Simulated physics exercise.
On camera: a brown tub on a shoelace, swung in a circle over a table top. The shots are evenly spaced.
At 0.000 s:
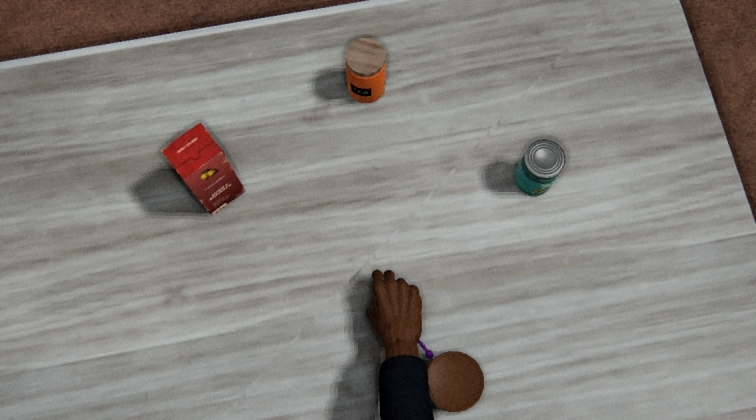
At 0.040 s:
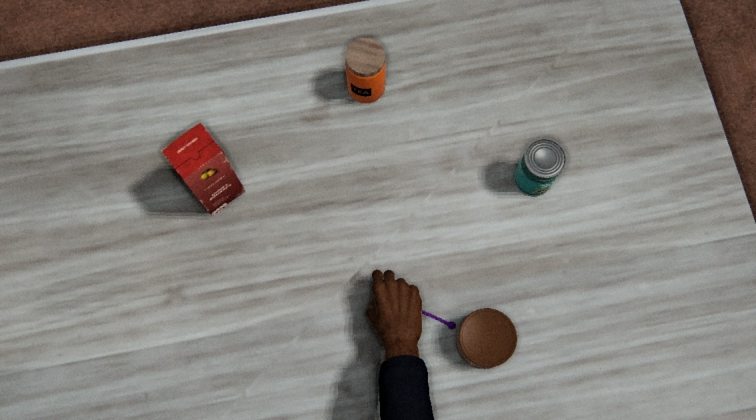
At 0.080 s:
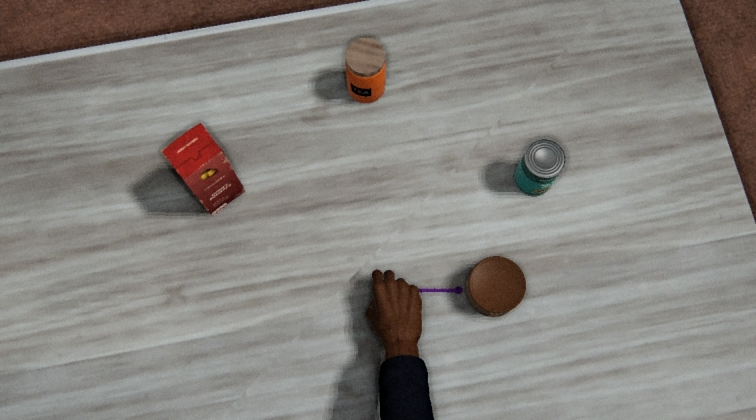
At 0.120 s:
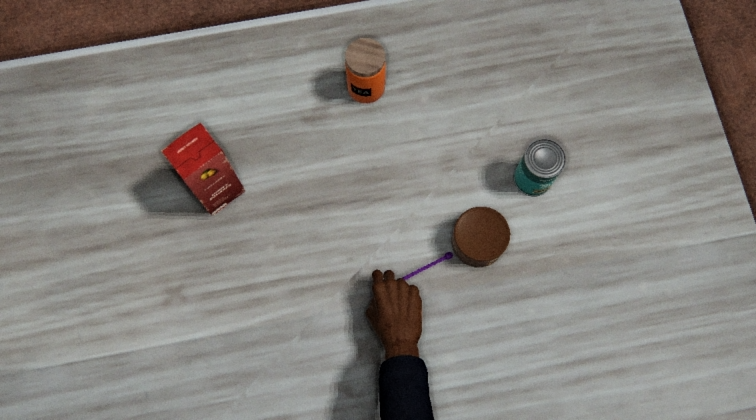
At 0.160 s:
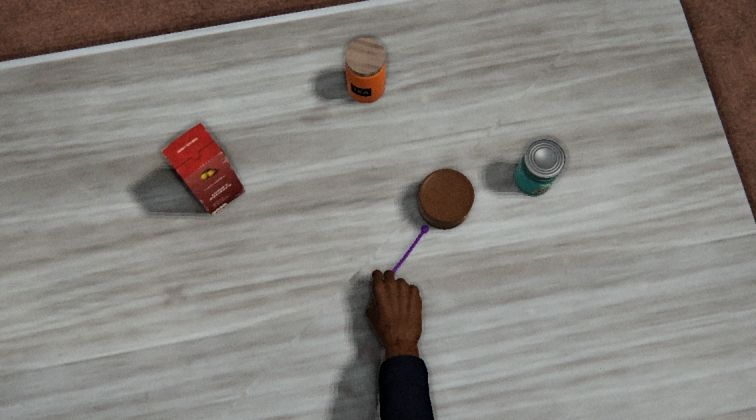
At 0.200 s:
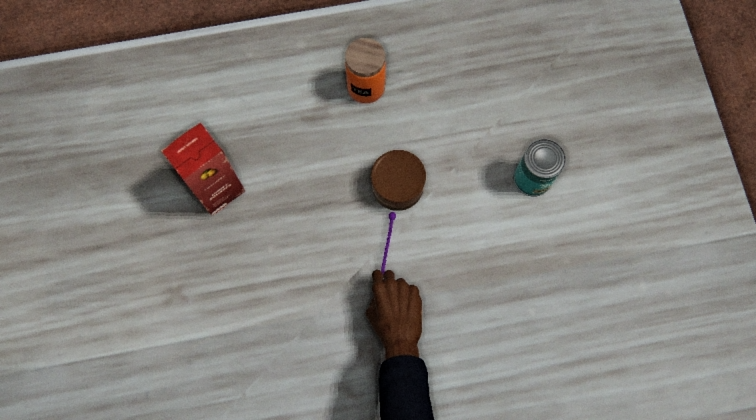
A dark-sleeved arm reaches in from the bottom edge over a pale, wood-grained table top, seen from above with brown flooring at the corners. A red carton sits at left, an orange jar with a wooden lid at top centre, and a turquoise tin at right. The hand stays nearly still while a brown tub on a purple lace swings anticlockwise from lower right, up past the tin, to above the fist.
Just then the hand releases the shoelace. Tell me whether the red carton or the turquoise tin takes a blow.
As it turns out, the red carton gets hit, the turquoise tin escapes it.
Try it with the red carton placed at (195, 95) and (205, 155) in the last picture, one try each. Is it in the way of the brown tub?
At the first it remains clear; at the second it is struck.
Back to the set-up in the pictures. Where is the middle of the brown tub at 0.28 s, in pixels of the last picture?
At about (299, 180).
After 0.28 s, tub near (299, 180).
After 0.40 s, tub near (242, 172); red carton pushed aside.
In the end, tub near (237, 168); red carton knocked over. The red carton takes the knock and the turquoise tin stays untouched.
